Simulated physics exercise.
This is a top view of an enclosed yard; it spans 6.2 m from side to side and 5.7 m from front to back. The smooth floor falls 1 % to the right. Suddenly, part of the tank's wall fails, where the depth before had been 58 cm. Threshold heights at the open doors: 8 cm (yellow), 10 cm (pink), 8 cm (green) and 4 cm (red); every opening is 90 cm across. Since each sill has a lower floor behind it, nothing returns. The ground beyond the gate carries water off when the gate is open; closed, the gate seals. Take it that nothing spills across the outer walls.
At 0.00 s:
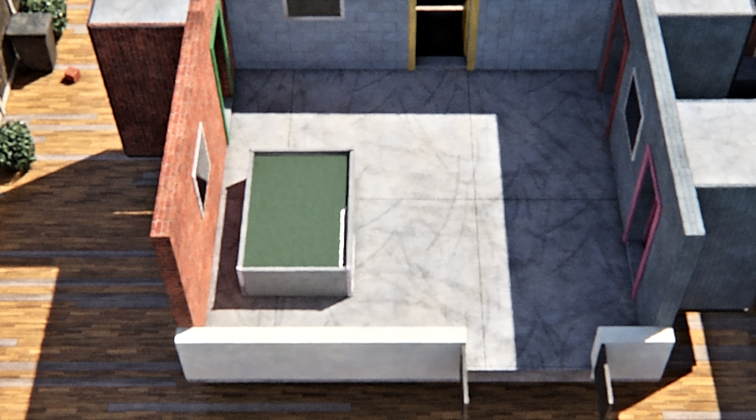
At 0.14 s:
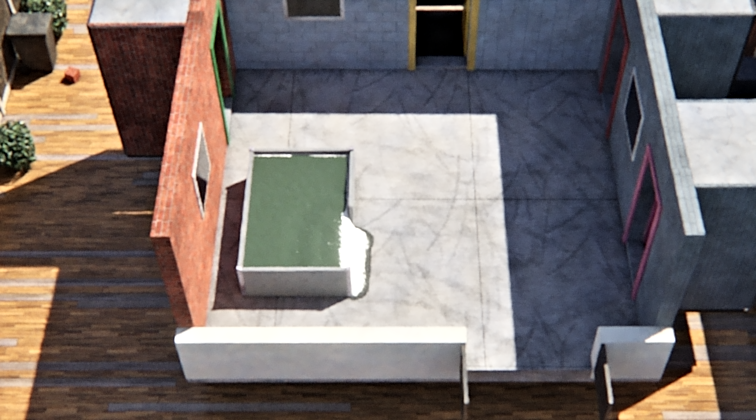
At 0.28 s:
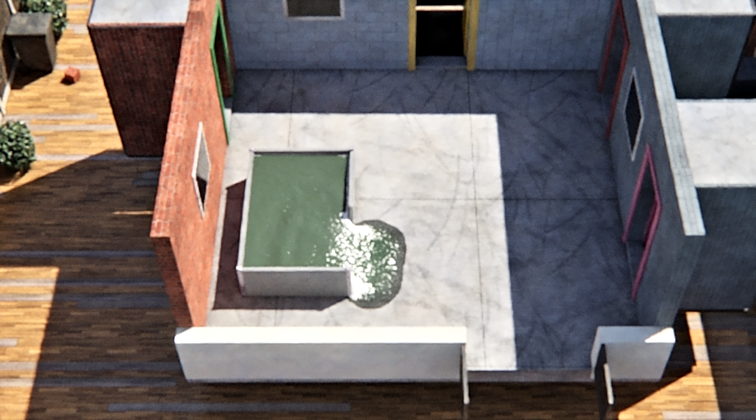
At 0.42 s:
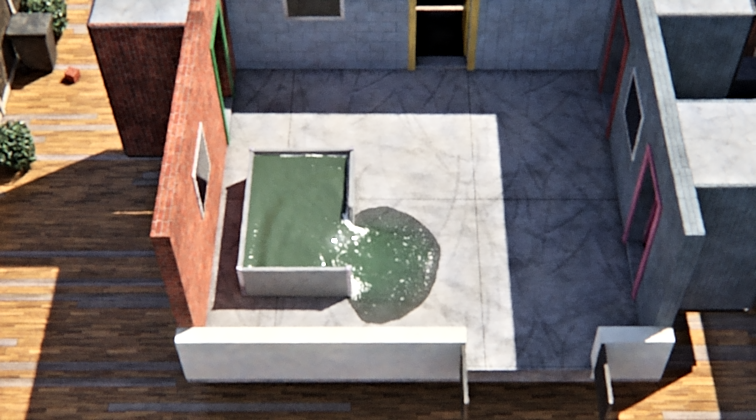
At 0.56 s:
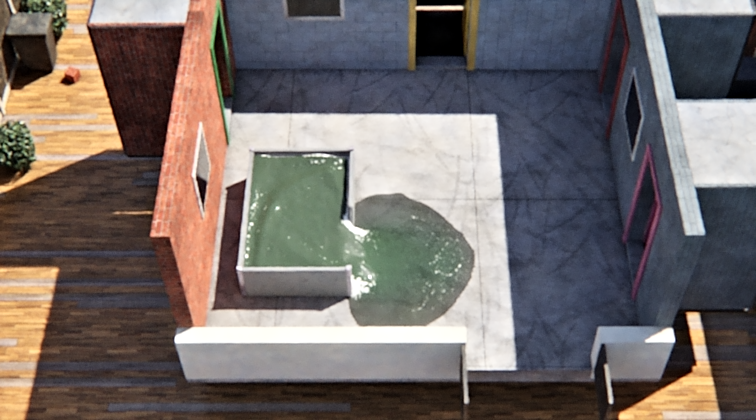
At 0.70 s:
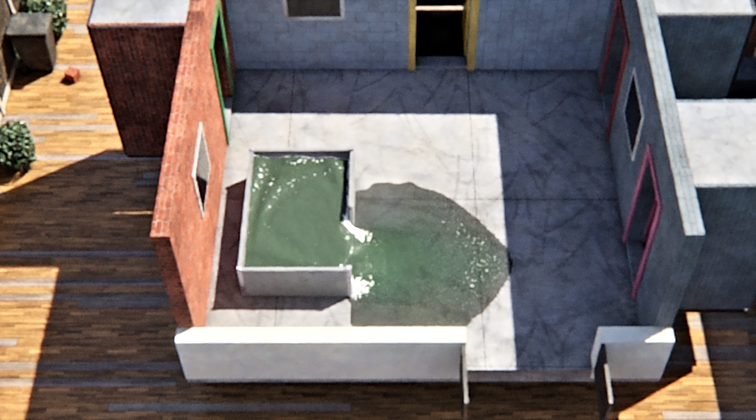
In a walled yard with a smooth grey floor, a rectangular tank of green water stands still near the brick wall on the left. Part of its right side gives way and water gushes out, foaming white at first, then spreads rightward across the floor in a widening, glinting green pool.
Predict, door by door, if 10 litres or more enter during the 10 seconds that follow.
As I see it, the yellow door is going to hold within the limit, the pink door is going to break the limit, the green door is going to hold within the limit, the red door is going to break the limit.
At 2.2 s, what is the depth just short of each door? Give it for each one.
In centimetres, the yellow door has 0, the pink door 21, the green door 0 and the red door 0.
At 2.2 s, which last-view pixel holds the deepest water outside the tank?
You'll find it around (623, 355).
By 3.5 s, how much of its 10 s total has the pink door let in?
Fraction in by then: Around 75 per cent.
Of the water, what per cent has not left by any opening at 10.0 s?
Near 68 in a hundred is still there.
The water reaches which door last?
It's the green door that comes last.
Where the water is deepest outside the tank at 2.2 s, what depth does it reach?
30 cm or so.
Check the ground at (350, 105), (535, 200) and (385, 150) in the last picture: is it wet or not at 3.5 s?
The first point is not yet hit, the second is awash and the third is not yet hit.
After 1.4 s water covers 35 % of the floor and is deepest (31 cm) near (357, 270); yellow door not reached, pink door 12 cm at the sill, 0 L in, green door not reached, red door not reached.
After 2.2 s water covers 40 % of the floor and is deepest (30 cm) near (623, 355); yellow door not reached, pink door 21 cm at the sill, 23 L in, green door not reached, red door not reached.
After 3.5 s water covers 50 % of the floor and is deepest (21 cm) near (636, 355); yellow door not reached, pink door 18 cm at the sill, 73 L in, green door not reached, red door 6 cm at the sill, 1 L in.
After 6.0 s water covers 55 % of the floor and is deepest (16 cm) near (581, 74); yellow door 3 cm at the sill, 0 L in, pink door 9 cm at the sill, 99 L in, green door not reached, red door 6 cm at the sill, 9 L in.
After 10.0 s water covers 80 % of the floor and is deepest (9 cm) near (584, 96); yellow door 5 cm at the sill, 0 L in, pink door 7 cm at the sill, 100 L in, green door 5 cm at the sill, 0 L in, red door 9 cm at the sill, 59 L in.
